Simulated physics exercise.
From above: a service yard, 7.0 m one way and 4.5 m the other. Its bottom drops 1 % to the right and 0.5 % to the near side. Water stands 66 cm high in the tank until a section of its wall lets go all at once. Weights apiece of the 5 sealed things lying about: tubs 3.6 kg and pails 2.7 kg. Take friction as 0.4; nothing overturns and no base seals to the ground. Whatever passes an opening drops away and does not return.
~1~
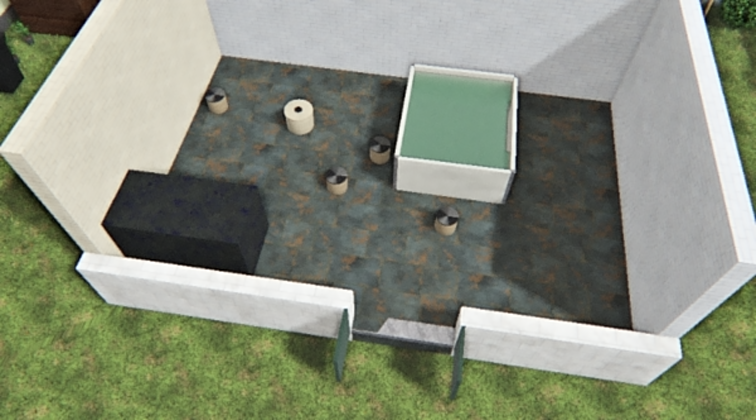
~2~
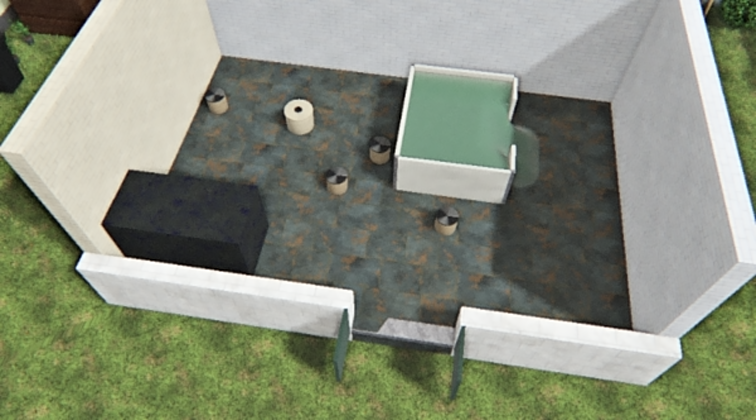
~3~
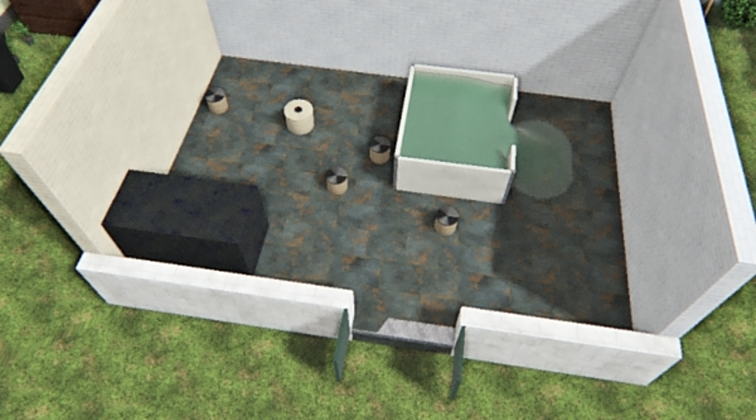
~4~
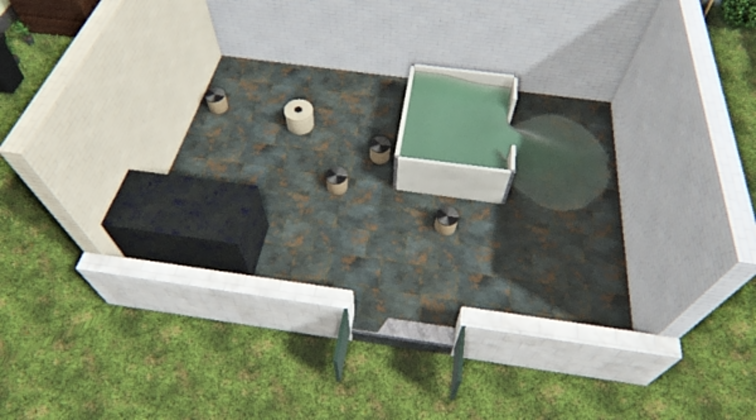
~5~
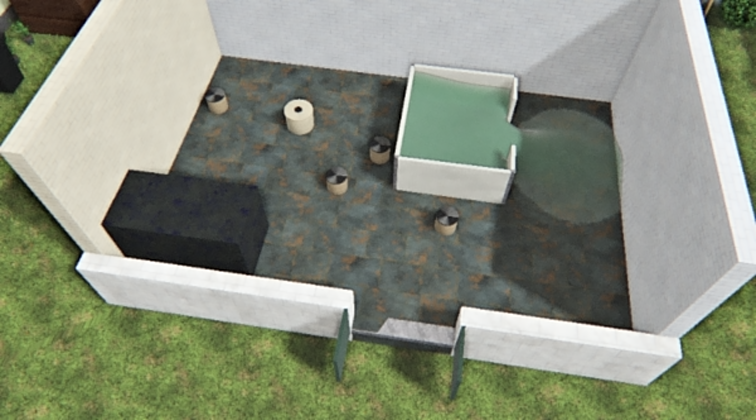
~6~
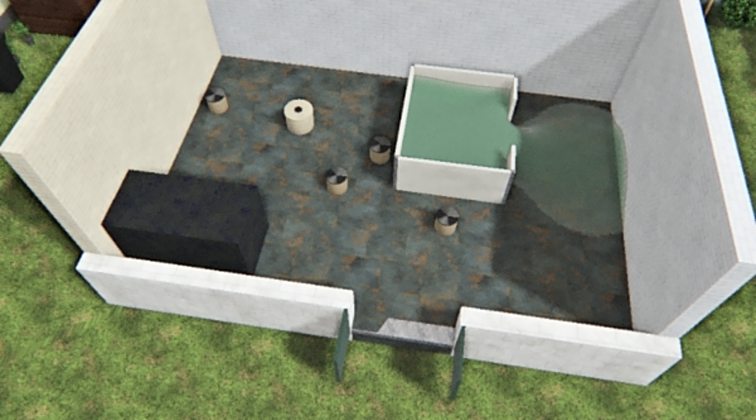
Green water pours through a gap in the white tank's right side and spreads across the dark floor.
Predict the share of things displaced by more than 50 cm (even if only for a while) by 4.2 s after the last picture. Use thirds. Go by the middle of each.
That comes to less than a third.
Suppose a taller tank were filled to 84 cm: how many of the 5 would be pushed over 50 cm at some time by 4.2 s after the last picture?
In that case 3 of them.
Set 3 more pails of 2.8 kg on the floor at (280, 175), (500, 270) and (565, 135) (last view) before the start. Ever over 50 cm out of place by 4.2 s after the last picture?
In turn: Under, more, more.
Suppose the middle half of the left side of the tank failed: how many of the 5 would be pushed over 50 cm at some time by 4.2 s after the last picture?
Then 4.
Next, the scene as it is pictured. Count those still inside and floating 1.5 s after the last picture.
I count 0.
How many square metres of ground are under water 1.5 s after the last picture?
Some 11.0 m2.
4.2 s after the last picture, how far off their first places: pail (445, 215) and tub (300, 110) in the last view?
In turn: 30 cm, 5 cm.
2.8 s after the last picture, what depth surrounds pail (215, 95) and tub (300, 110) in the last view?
Roughly 0 and 0 cm.
Then, 0.4 s after the last picture 0 of 5 are over 50 cm from their spots; 0 afloat.
Then, 1.5 s after the last picture 0 of 5 are over 50 cm from their spots; 0 afloat.
Then, 2.8 s after the last picture 0 of 5 are over 50 cm from their spots; 0 afloat.
Then, 4.2 s after the last picture 0 of 5 are over 50 cm from their spots, and 0 have been at some point; 1 afloat.
